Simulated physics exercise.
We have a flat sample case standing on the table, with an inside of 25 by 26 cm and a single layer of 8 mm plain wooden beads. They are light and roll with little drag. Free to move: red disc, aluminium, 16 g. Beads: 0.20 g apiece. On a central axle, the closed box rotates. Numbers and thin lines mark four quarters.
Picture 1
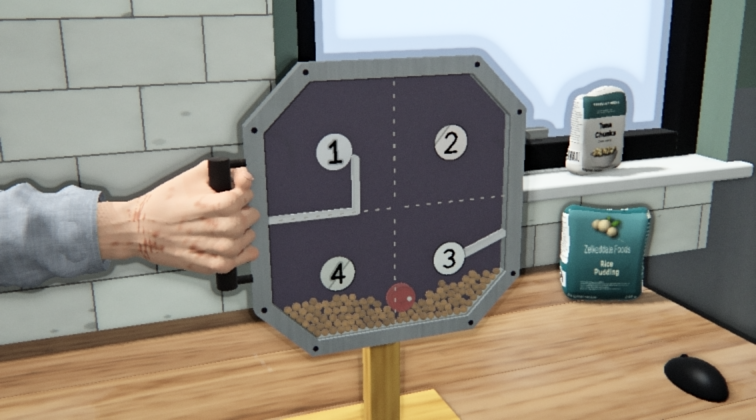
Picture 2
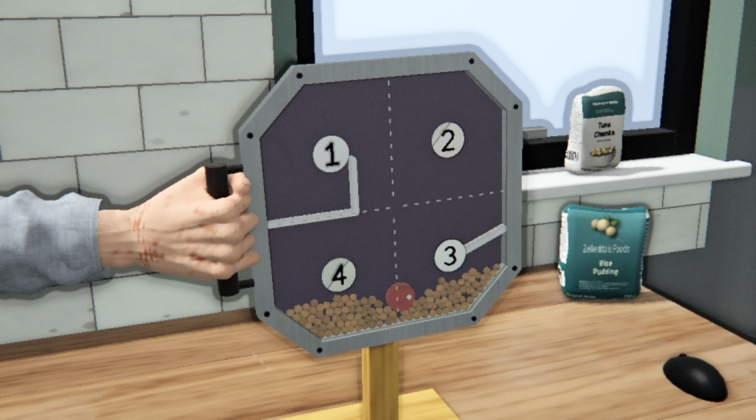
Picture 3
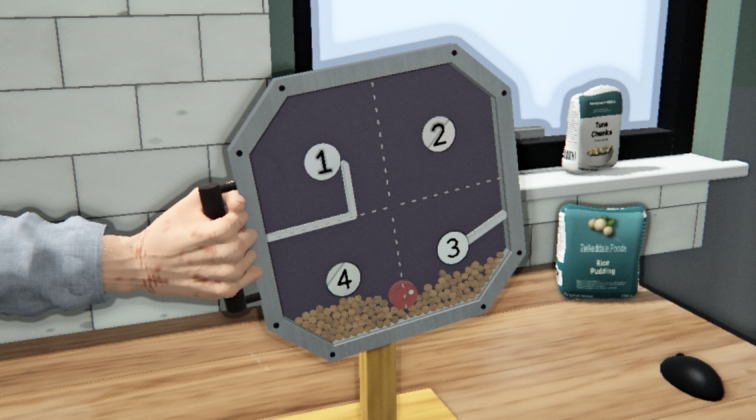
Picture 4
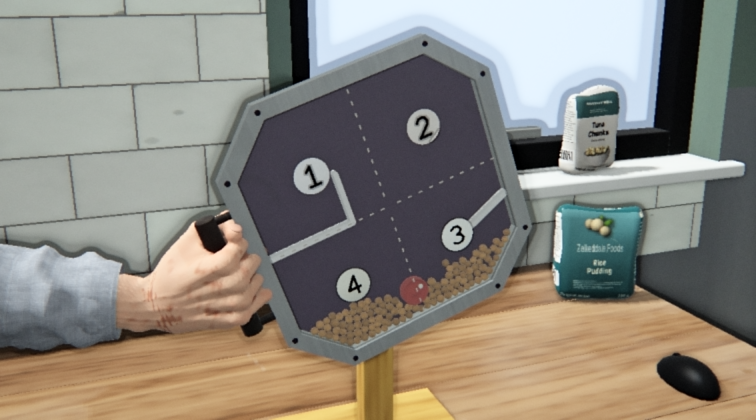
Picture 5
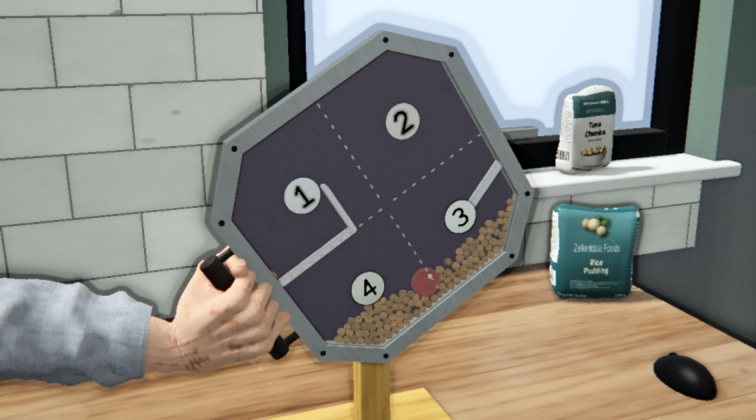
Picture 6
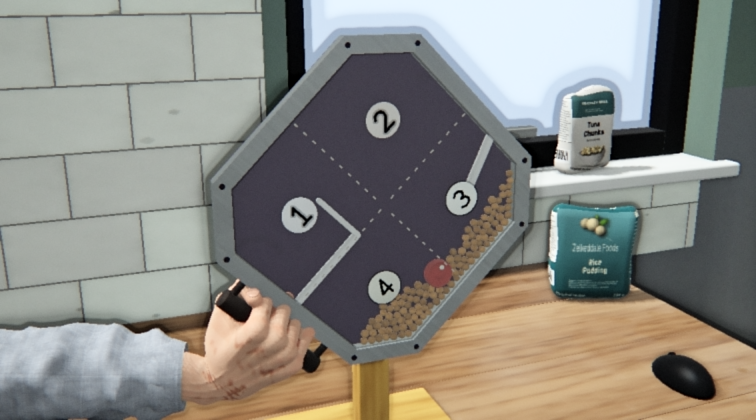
The video shows a hand gripping the handle of an upright octagonal case with numbered sections, turning it steadily anticlockwise on a wooden stand, while the brown beads and red disc inside shift along its lower edges toward the right.
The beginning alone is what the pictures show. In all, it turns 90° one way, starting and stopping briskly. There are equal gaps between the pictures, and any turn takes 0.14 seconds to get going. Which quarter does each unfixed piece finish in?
Answer: 4.
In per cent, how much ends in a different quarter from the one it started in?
I'd say something like 45 percent.
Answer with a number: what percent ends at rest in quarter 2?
About 0 per cent.
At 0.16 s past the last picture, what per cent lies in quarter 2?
0 %.
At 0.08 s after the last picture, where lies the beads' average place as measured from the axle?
Position estimate: Right 8 cm, below 6 cm.
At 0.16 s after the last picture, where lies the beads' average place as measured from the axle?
Offset: Approx. 8 cm right, 6 cm below.
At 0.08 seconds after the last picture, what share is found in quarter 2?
0 percent.
Then, 0.08 s after the last picture, it stands 69° anticlockwise; the beads' middle is 8 cm right of and 6 cm below the centre; no. 3, 35 %, no. 4, 65 %; red disc in no. 4.
Then, 0.16 s after the last picture, it stands 86° anticlockwise; the beads' middle is 8 cm right of and 6 cm below the centre; no. 3, 15 %, no. 4, 85 %; red disc in no. 4.
Then, 0.23 s after the last picture, it stands 90° anticlockwise; the beads' middle is 7 cm right of and 8 cm below the centre; no. 3, 5 %, no. 4, 95 %; red disc in no. 4.
All still 1.1 s after it, it stands 90° anticlockwise; no. 1, 0 %, no. 2, 0 %, no. 3, 0 %, no. 4, 100 %; red disc in no. 4.
